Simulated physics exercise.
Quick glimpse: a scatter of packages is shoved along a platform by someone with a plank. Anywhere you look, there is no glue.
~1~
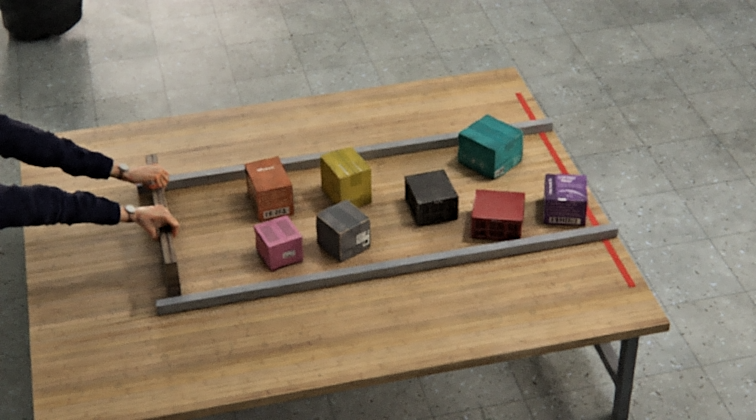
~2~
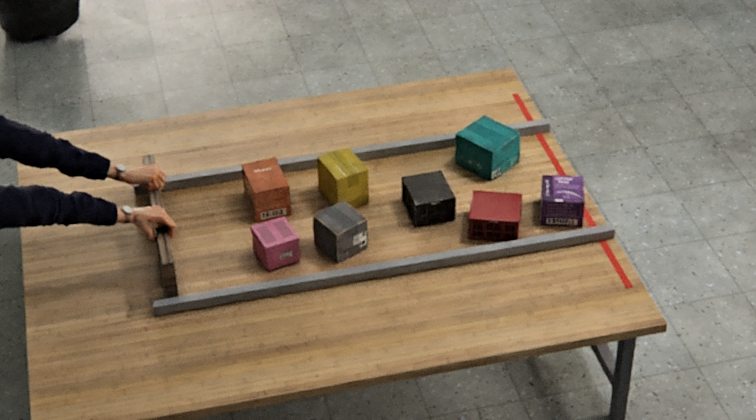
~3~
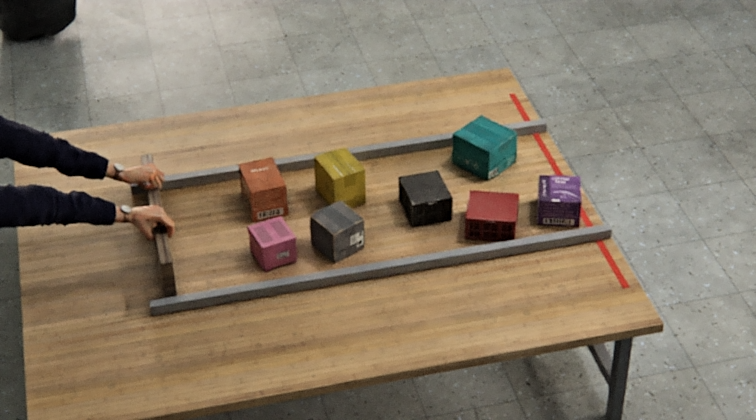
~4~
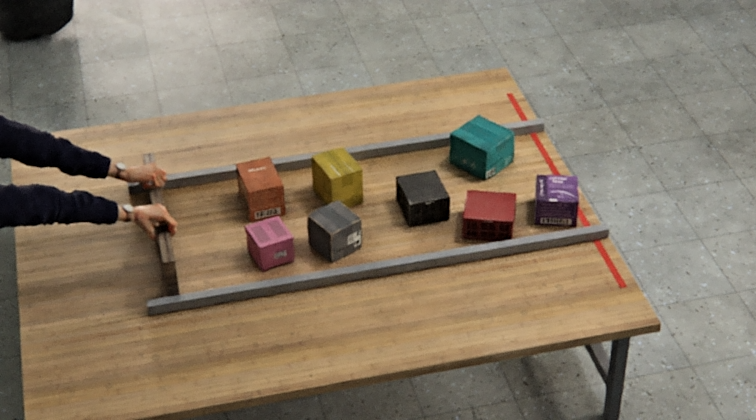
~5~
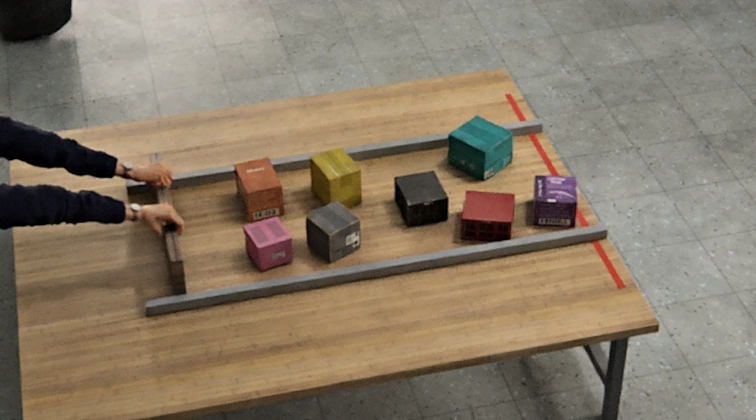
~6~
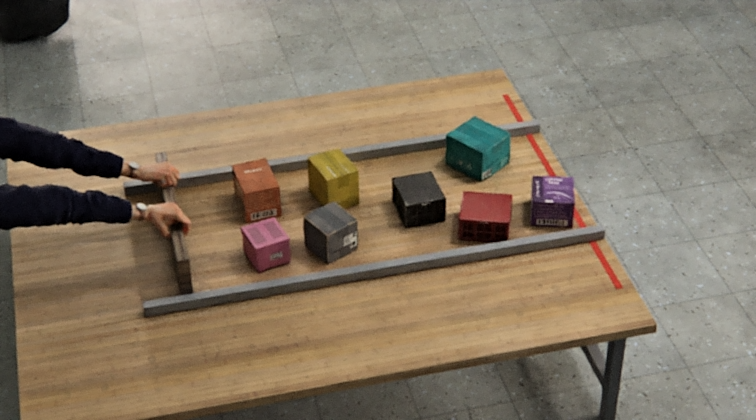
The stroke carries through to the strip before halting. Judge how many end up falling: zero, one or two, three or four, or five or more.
My judgement: Five or more.
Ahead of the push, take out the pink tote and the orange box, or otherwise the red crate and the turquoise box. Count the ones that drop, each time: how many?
First 6, then 6.
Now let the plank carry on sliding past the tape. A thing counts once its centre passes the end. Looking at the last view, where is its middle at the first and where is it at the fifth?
Near (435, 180) first, near (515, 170) second.
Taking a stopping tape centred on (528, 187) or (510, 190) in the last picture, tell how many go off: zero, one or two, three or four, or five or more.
First tape: More than four; second tape: Three to four.
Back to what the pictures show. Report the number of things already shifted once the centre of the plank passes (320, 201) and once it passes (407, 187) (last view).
At the first spot the count is 4, and at the second it is 8.
A little later, none off yet; purple box at rest near (552, 201); turquoise box at rest near (478, 149); red crate at rest near (486, 217).
Next, none off yet; purple box shifted a little near (565, 203); turquoise box at rest near (478, 149); red crate shifted about its own width near (517, 216).
Later still, one off so far; purple box fallen near (624, 285); turquoise box shifted well along near (559, 133); red crate shifted well along near (601, 207).
When it is over, the number that fall off is five or more; down, pink tote, orange box, grey parcel, yellow parcel, black crate, red crate, turquoise box and purple box.
